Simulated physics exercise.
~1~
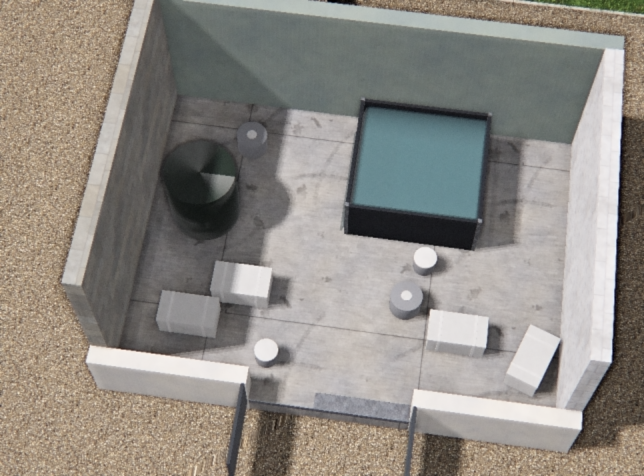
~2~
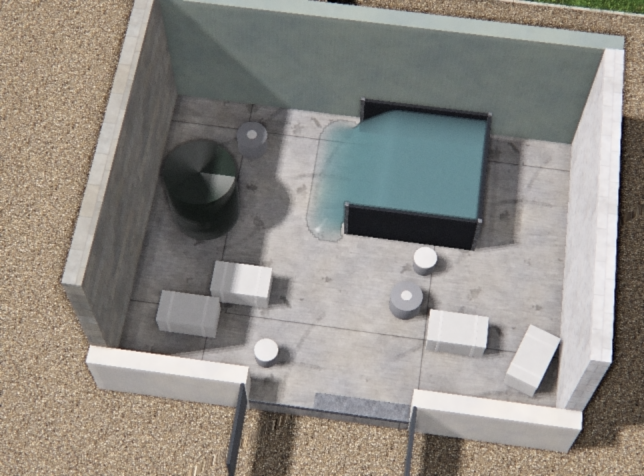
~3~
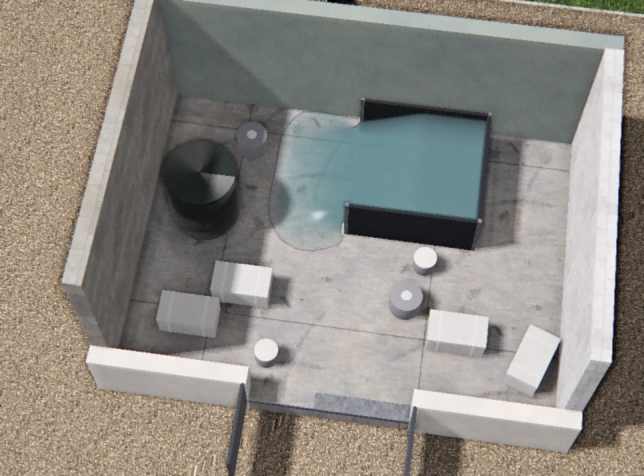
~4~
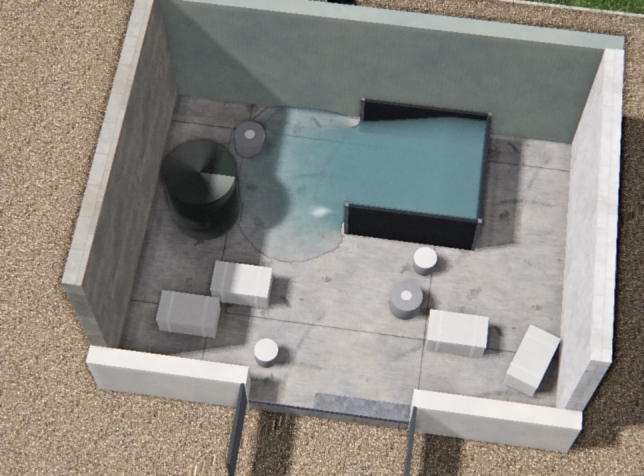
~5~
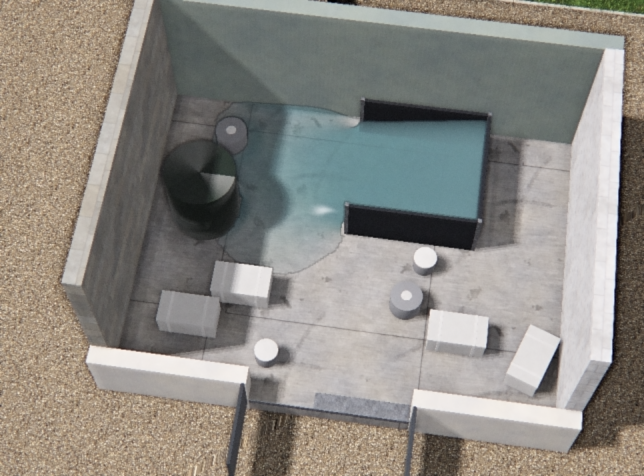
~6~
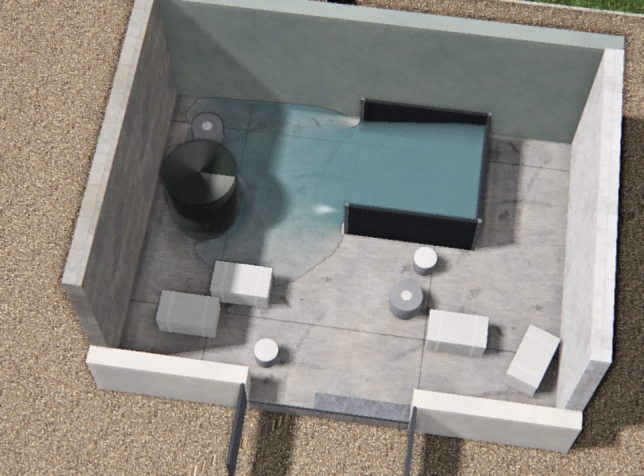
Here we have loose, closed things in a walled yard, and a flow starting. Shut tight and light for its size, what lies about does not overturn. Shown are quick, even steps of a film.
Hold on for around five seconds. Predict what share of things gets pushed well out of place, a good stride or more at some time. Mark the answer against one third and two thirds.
Two thirds or more of them.
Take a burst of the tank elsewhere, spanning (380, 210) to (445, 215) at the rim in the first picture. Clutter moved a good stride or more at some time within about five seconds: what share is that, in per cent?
Around 60 in a hundred.
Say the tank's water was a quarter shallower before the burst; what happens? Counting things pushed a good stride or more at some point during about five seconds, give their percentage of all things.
Near 50 % of the lot.
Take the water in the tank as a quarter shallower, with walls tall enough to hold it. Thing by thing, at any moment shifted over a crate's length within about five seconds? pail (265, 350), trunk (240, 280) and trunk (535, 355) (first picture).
Object 1: Passed the mark. Object 2: Passed the mark. Object 3: Stayed below the mark.
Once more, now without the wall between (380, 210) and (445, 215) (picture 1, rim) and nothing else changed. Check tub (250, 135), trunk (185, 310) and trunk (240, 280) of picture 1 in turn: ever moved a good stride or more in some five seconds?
First stays short of it, second stays short of it, third stays short of it.
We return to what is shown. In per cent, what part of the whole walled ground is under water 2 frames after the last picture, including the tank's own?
My figure is about 40 percent.
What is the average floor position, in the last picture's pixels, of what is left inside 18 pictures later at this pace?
On the floor of the last picture, roughly (369, 318).
A moment on, 1 of 8 are well off their spots; 1 afloat.
Next, 3 of 8 are well off their spots; 2 afloat.
Later, 4 of 8 are well off their spots; 2 afloat.
In the end, 6 of 8 are well off their spots, and 6 have been at some point; 3 afloat.
